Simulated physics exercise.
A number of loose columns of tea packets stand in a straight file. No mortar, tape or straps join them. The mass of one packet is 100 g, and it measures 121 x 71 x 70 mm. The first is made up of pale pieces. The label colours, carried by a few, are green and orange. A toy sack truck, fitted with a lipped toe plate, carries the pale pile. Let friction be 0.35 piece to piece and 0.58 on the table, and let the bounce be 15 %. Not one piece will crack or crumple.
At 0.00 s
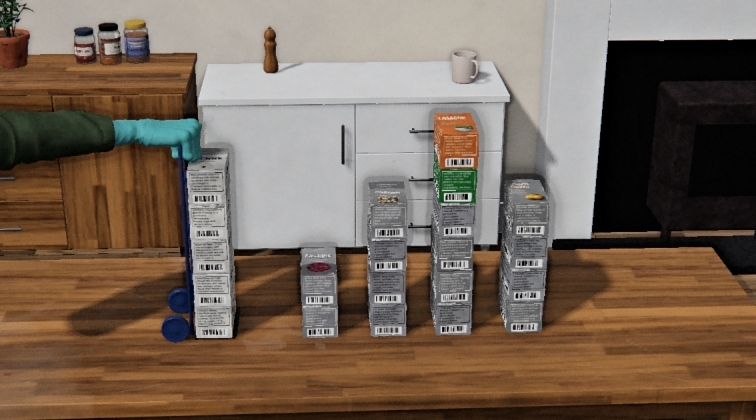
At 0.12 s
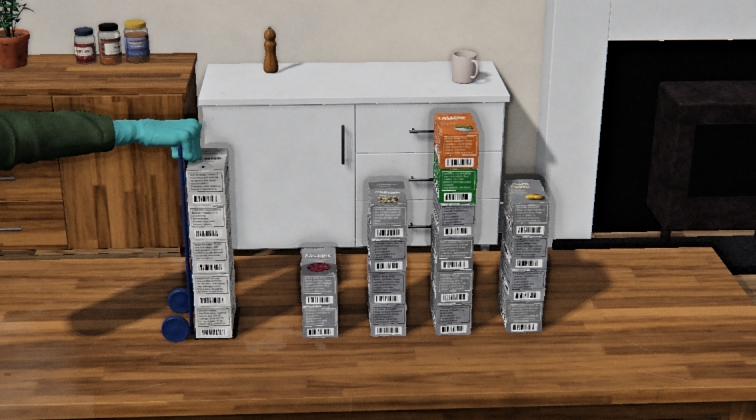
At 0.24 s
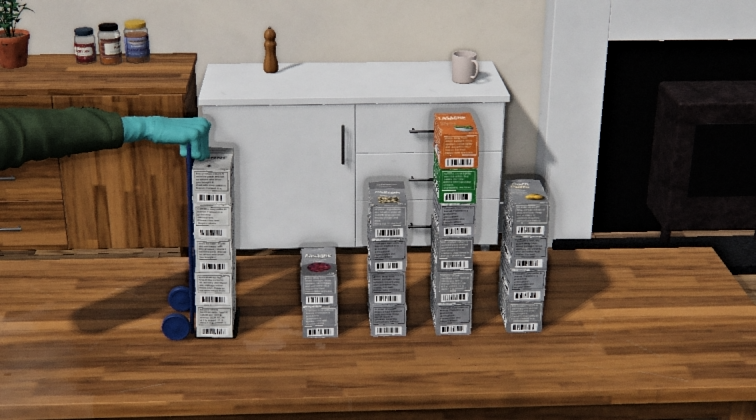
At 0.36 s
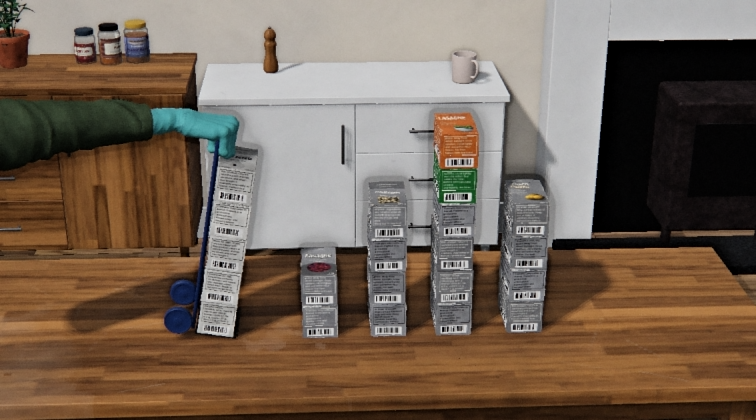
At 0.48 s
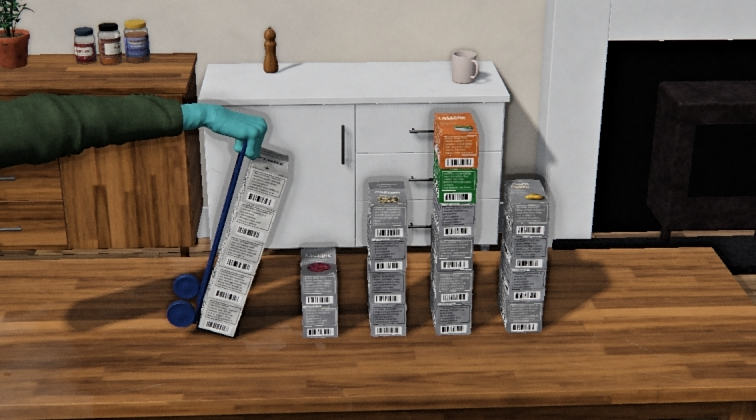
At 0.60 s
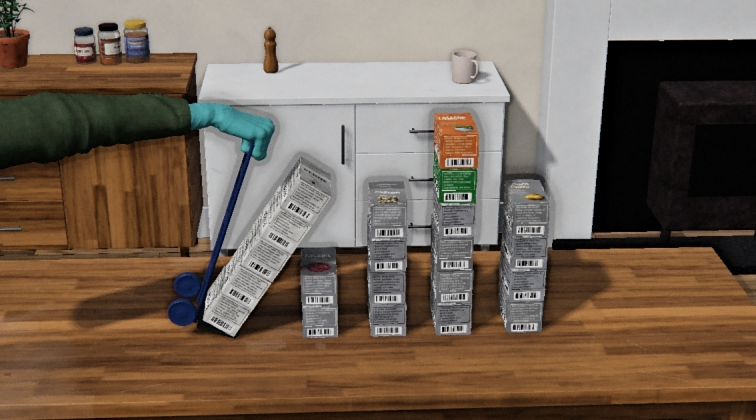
Gloved hand tilting a small blue hand truck rightward, its tall pale stack of packets leaning away toward four other columns.
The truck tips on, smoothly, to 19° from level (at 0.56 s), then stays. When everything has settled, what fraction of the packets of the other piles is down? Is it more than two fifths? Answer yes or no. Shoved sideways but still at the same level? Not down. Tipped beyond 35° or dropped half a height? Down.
No.
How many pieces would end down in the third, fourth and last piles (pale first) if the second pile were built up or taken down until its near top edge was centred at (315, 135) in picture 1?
Result: Third pile 4, fourth pile 6, last pile 4.
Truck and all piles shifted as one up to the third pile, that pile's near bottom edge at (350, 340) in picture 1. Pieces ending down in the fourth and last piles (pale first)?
Fourth 0, last 0.
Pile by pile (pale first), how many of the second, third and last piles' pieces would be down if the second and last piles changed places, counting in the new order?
Count of fallen pieces - second: 4; third: 2; last: 1.
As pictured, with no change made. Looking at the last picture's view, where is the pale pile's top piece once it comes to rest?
It should be centred near (354, 221) in the final frame.
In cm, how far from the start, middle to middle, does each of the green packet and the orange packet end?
Net displacement (cm): Green = 0; orange = 0.
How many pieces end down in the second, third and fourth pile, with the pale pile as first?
Counting pieces, the second pile has 0, the third 0 and the fourth 0.
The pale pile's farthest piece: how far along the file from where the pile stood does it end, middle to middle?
I'd put it at close to 28 cm.
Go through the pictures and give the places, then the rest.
In the first picture (each place is the centre of the face we see best), truck frame (183, 188) 0° forward; green packet (458, 187); orange packet (460, 151); the others all in place.
Truck frame (183, 188) 0° forward; orange packet (460, 151), in the second picture.
Truck frame (190, 186) 2° forward; green packet (458, 187), in the third picture.
Truck frame (212, 182) 10° forward, top of the pale pile leaning 10°; orange packet (460, 151); the others all in place, in the fourth picture.
Truck frame (235, 181) 17° forward, top of the pale pile leaning 19°; orange packet (460, 151); the others all in place, in the fifth picture.
Truck frame (241, 182) 19° forward, top of the pale pile leaning 33°; orange packet (460, 151); green packet (458, 187); the others all in place, in the sixth picture.
By 0.68 s, 5 of the pale pile down; none of the 16 other packets down.
By 1.10 s, 5 of the pale pile down; none of the 16 other packets down, 6 disturbed.
When it is over (2.0 s), 5 of the pale pile down; none of the 16 other packets down, 4 disturbed; orange packet unmoved; green packet unmoved. That is 0 per cent. In pixels of the last frame, middles, orange packet near (457, 140), green packet near (455, 175).
